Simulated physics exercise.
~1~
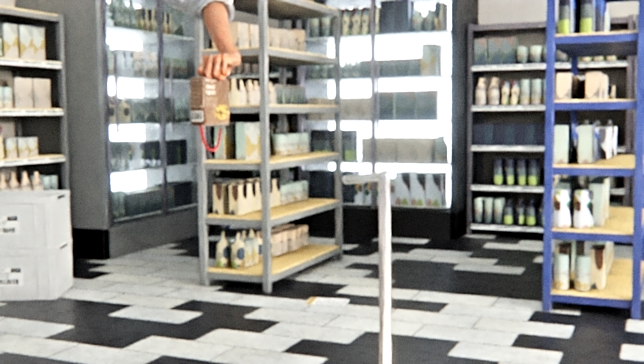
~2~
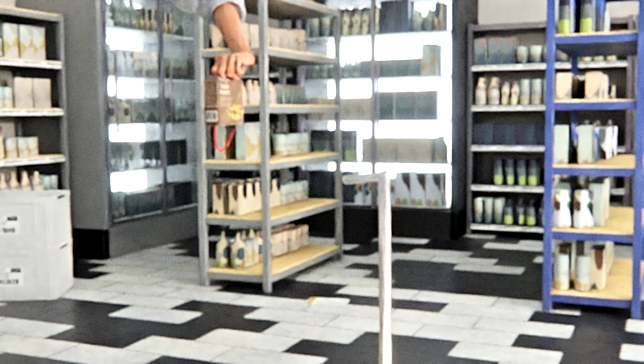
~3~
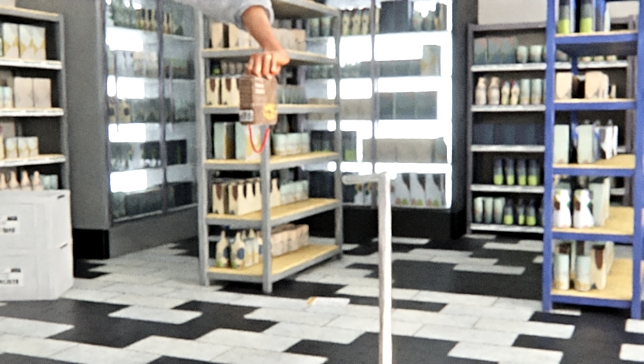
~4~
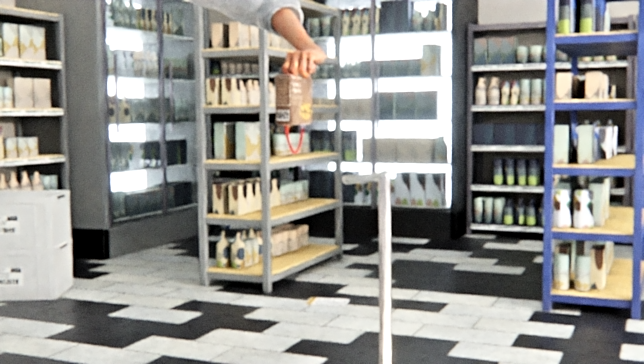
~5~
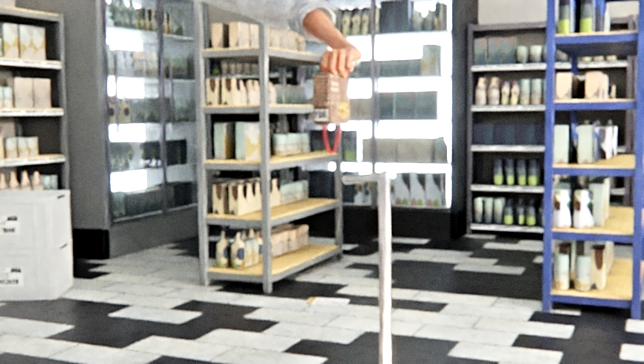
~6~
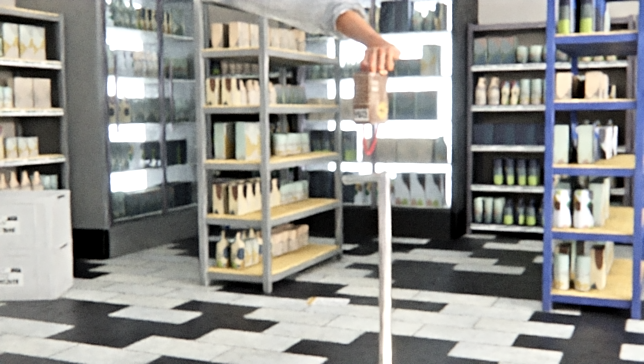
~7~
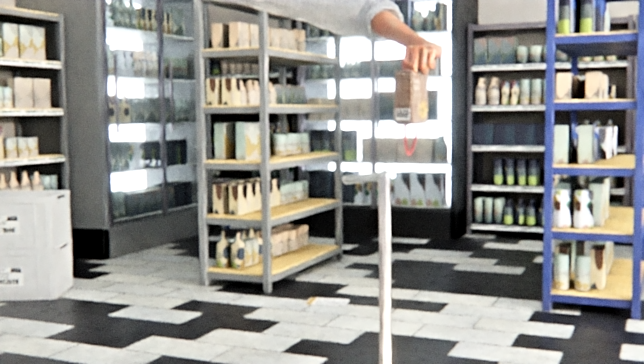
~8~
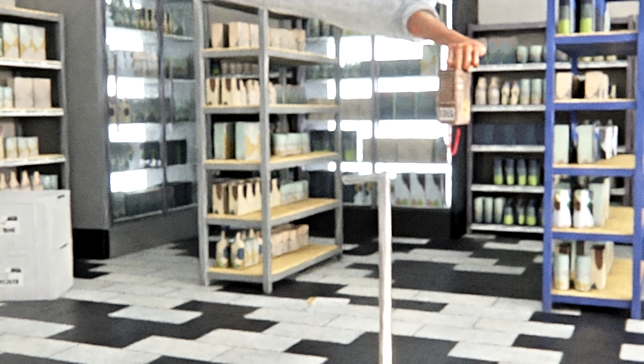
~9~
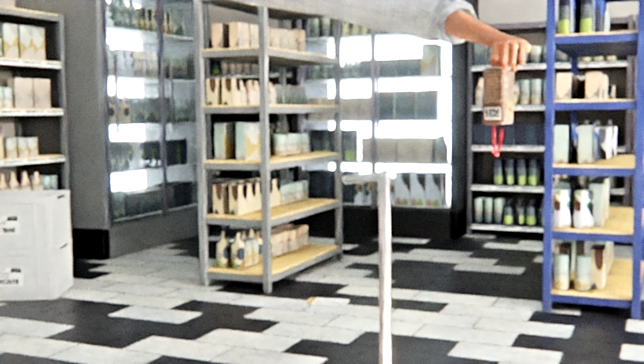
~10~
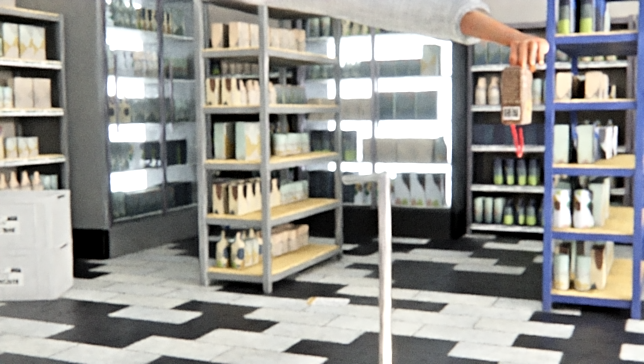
A hand reaching in from the top, its sleeve pale, holds a brown pouch upright with a thin red loop dangling beneath it. The still view looks across a store with a black and white patterned floor, grey shelves of goods at left and centre, bright glass cabinets behind, and a blue shelf at right. A slim pale post with a hook stands in the foreground. The hand carries the pouch steadily rightward, and the loop passes above the post without catching. It ends well past the post, beside the blue shelf, still held with the loop hanging free.
